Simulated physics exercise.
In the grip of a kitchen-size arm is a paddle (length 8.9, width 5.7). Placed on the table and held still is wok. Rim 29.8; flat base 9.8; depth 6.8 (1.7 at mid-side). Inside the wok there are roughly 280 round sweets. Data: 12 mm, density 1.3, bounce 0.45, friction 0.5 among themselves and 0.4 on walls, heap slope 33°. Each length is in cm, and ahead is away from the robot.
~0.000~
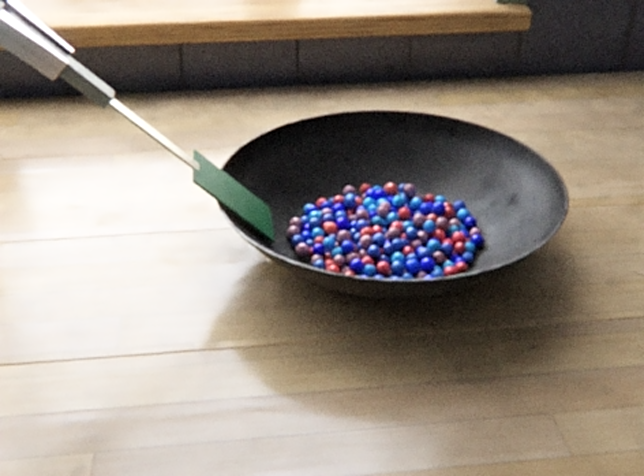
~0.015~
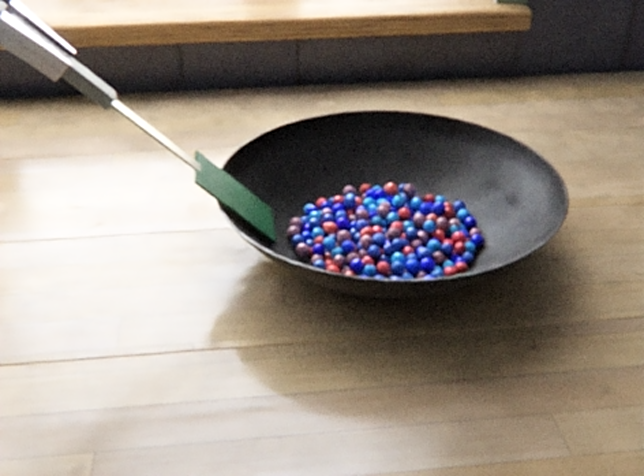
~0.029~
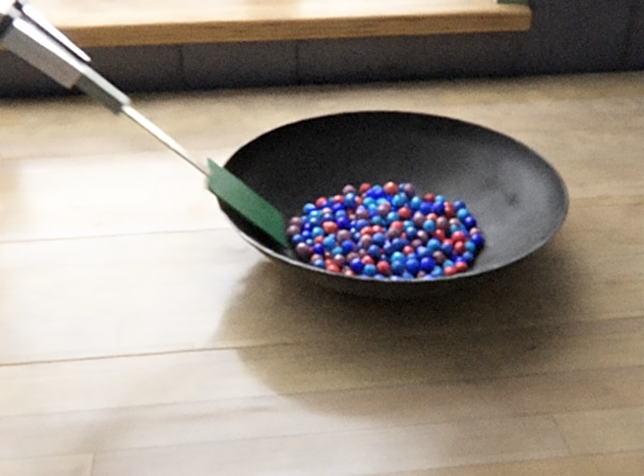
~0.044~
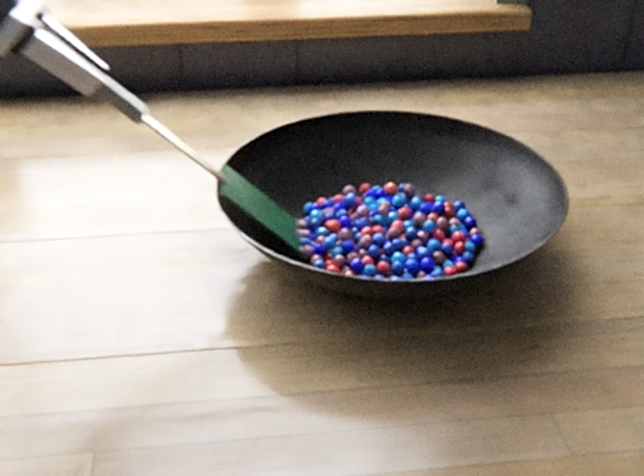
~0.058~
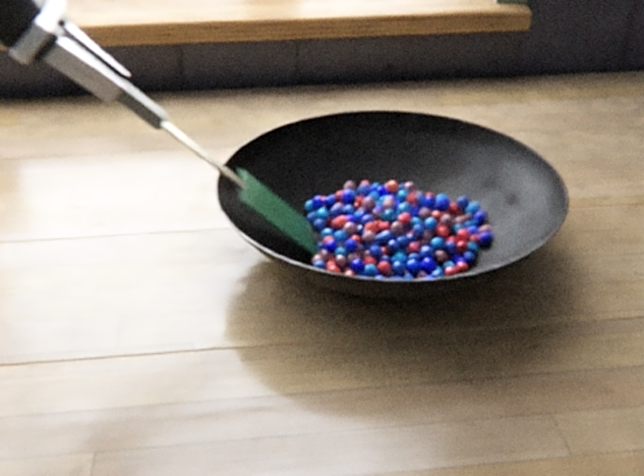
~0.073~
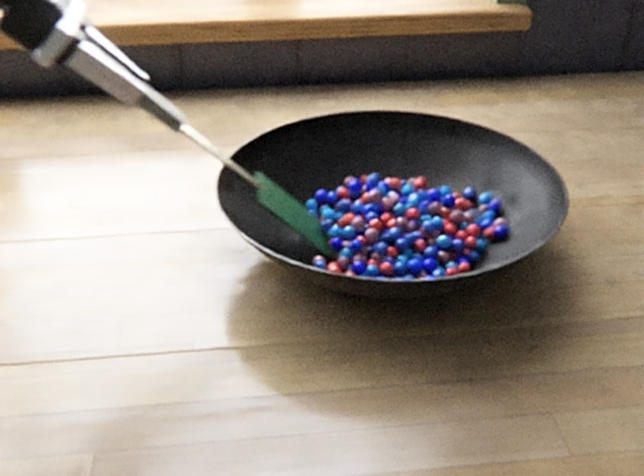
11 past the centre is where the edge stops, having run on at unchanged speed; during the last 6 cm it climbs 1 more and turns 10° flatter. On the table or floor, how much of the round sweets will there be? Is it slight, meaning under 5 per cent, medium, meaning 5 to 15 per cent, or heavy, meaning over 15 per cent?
It is heavy, over 15 per cent.
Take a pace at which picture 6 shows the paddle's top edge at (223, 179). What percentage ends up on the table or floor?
Share: Roughly 0 %.
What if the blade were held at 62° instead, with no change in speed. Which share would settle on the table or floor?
About 25 per cent.
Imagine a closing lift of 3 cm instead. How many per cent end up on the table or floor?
Roughly 15 percent of it.
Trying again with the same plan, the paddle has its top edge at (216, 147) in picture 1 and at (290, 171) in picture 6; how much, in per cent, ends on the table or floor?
30 %.
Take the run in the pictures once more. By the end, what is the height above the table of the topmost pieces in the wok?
Close to 5.0 centimetres high.
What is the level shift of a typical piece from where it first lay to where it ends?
Distance: Around 4 cm.
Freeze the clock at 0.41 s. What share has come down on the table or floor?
It works out to about 10 in a hundred.
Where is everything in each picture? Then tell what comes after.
The first frame shows paddle top edge at (193, 165), sloping 45°; upper third of the load around (383, 228), from x 295 to 475, top at y 190; 285 in the wok.
The second frame shows paddle top edge at (195, 166), sloping 45°; upper third of the load around (383, 228), from x 295 to 475, top at y 190.
The third frame shows paddle top edge at (206, 171), sloping 45°; upper third of the load around (383, 228), from x 295 to 475, top at y 190.
The fourth frame shows paddle top edge at (224, 179), sloping 45°; upper third of the load around (379, 227), from x 300 to 475, top at y 190.
The fifth frame shows paddle top edge at (241, 184), sloping 45°; upper third of the load around (386, 223), from x 310 to 485, top at y 185.
The sixth frame shows paddle top edge at (259, 187), sloping 45°; upper third of the load around (408, 219), from x 310 to 500, top at y 180; 285 in the wok.
By 0.13 s, sloping 45°, highest piece 8 above the table; 285 in the wok.
By 0.18 s, sloping 43°, highest piece 8 above the table; 285 in the wok.
By 0.41 s, sloping 35°, highest piece 14 above the table; 222 in the wok, 28 on the table or floor, 35 on the blade or in flight.
By 1.46 s, sloping 35°, highest piece 5 above the table; 221 in the wok, 64 on the table or floor.
Final count, 221 in the wok, 64 on the table or floor. That is 22 % on the table or floor.
